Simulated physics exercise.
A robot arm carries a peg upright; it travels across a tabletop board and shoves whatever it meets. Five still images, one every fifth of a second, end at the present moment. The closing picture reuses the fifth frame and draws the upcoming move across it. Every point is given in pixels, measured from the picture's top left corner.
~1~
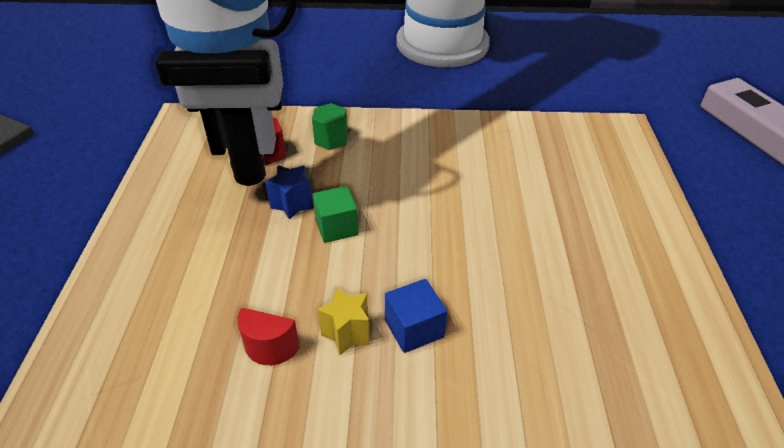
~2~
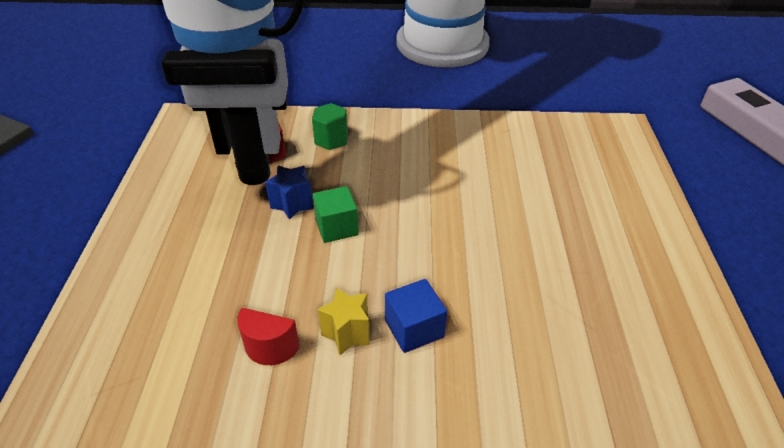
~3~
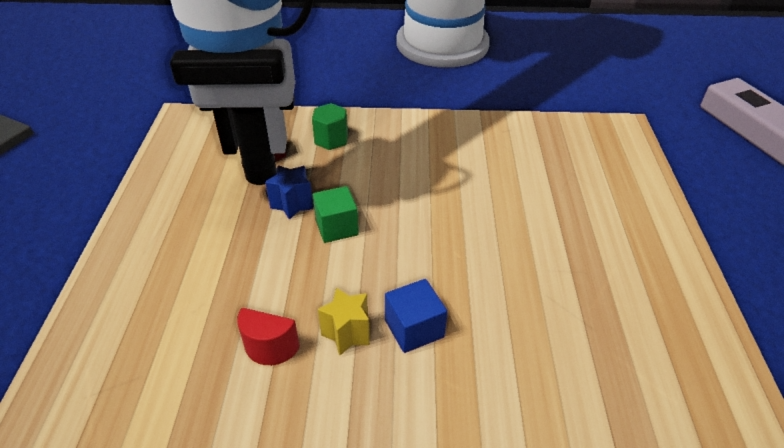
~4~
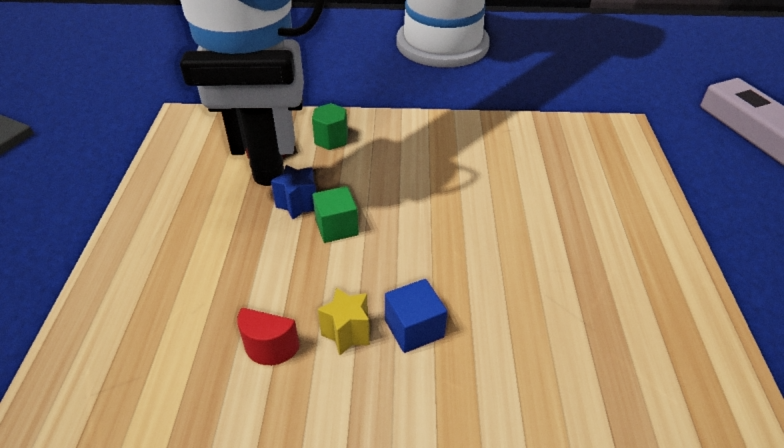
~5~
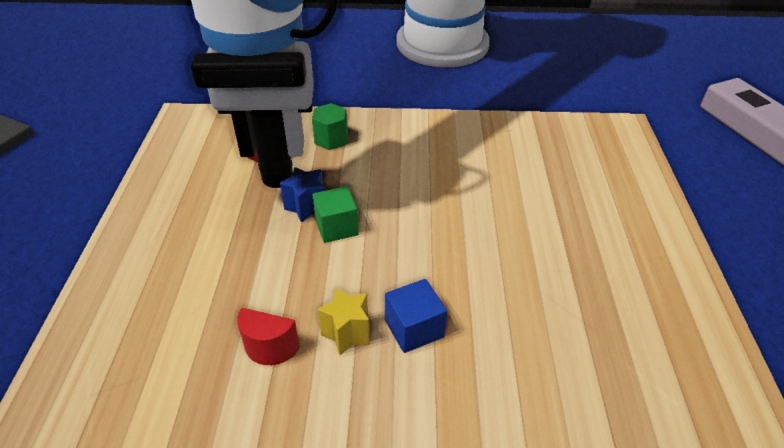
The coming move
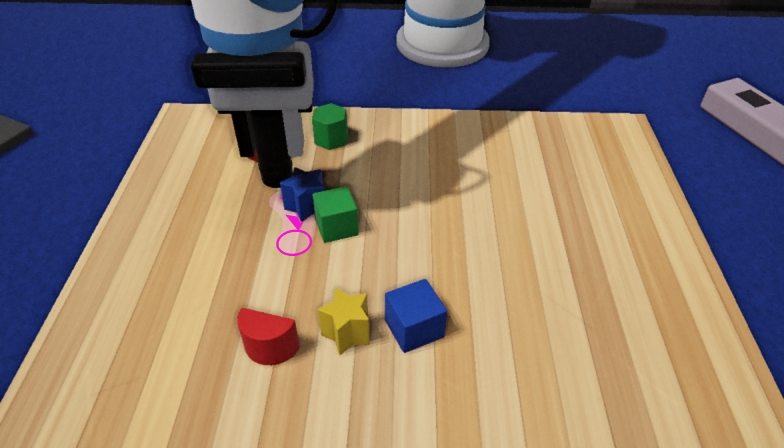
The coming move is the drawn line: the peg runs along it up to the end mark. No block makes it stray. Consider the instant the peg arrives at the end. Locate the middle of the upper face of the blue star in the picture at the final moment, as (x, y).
It ends at (327, 201).
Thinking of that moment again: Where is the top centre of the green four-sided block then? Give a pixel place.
Roughly at (365, 213).
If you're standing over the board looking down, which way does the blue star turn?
Turns anticlockwise.
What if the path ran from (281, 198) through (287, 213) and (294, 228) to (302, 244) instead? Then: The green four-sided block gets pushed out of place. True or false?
The statement is correct.
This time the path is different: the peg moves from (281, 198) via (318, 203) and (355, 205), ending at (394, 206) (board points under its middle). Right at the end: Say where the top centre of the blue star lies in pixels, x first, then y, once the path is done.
Expect it around (394, 200).
The drawn path runs from (281, 198) through (295, 209) and (299, 225) to (294, 243).
On the path given first. Halfway along, peg at (296, 198); blue star at (326, 195), turned 15° anticlockwise; green four-sided block at (357, 211).
At the end, peg at (291, 224); red pentagon not moved; blue star at (327, 201), turned 40° anticlockwise; green four-sided block at (365, 213).
